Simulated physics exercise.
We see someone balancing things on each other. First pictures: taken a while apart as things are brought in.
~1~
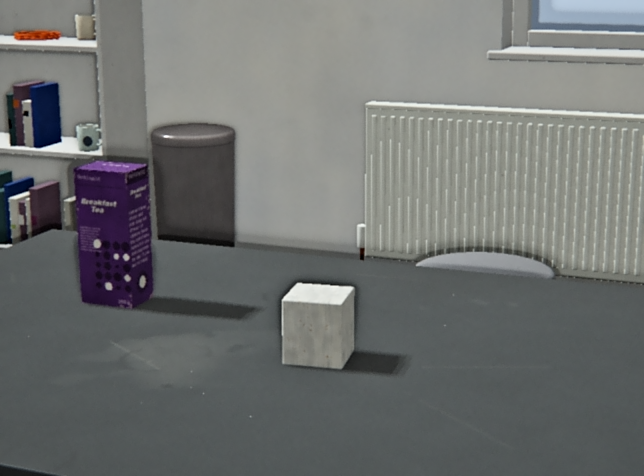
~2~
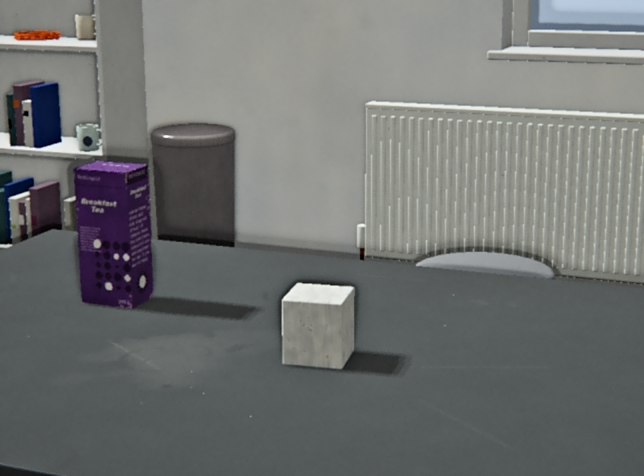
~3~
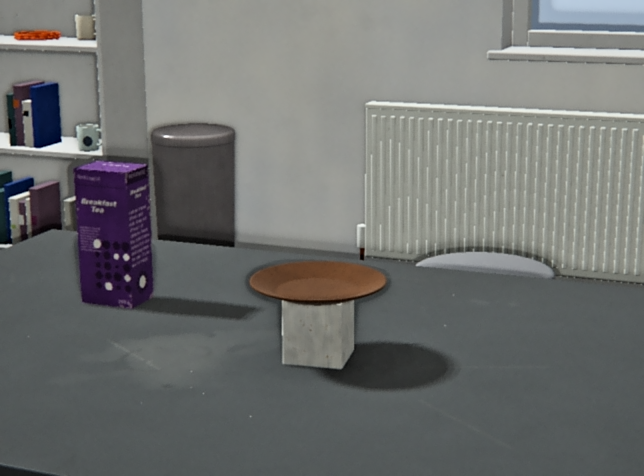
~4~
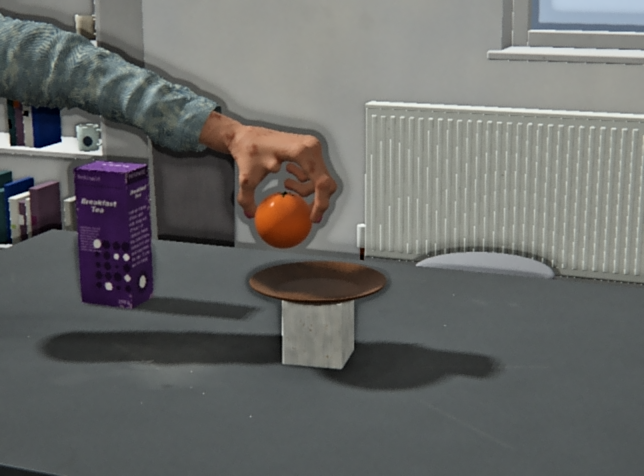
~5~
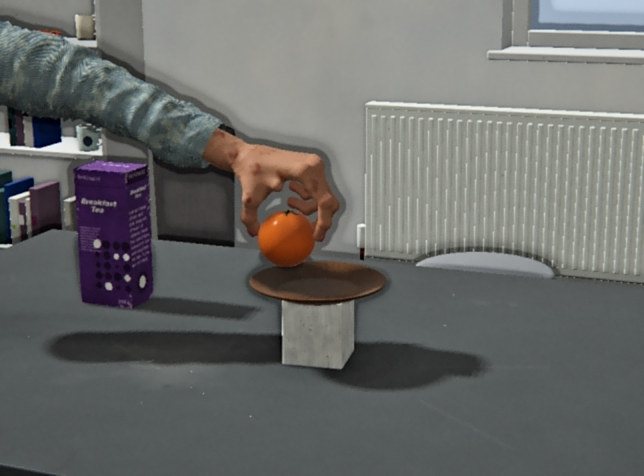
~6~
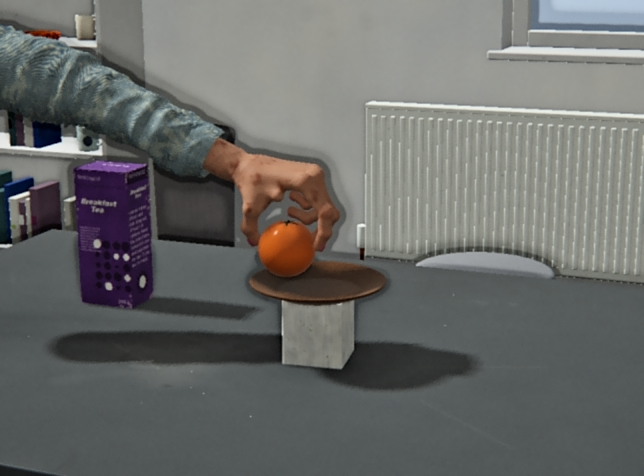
A hand lowers an orange tomato onto a brown plate resting on a white block.
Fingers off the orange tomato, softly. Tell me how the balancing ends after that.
Pretty sure the pile is stable there.
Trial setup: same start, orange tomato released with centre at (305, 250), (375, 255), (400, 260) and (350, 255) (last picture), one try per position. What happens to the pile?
Case one: Stable. Case two: Stable. Case three: Falls over. Case four: Stable.
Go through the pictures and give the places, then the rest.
The last thing is not in view yet; purple carton (115, 234), in the first picture.
The last thing is not in view yet, in the second picture.
The last thing is not in view yet; white block (319, 325), in the third picture.
On its way; orange tomato (284, 220); purple carton (115, 234), in the fourth picture.
On its way; orange tomato (287, 238); brown plate (318, 286), in the fifth picture.
In place under the hand; orange tomato (287, 248); white block (319, 325), in the sixth picture.
Then, 0.90 s later than the last frame, all is still.
Then, 2.00 s later than the last frame, orange tomato resting near (287, 249).
When it is over, all 4 as before. End places, in pixels of the last picture, orange tomato near (286, 249). The pile holds.
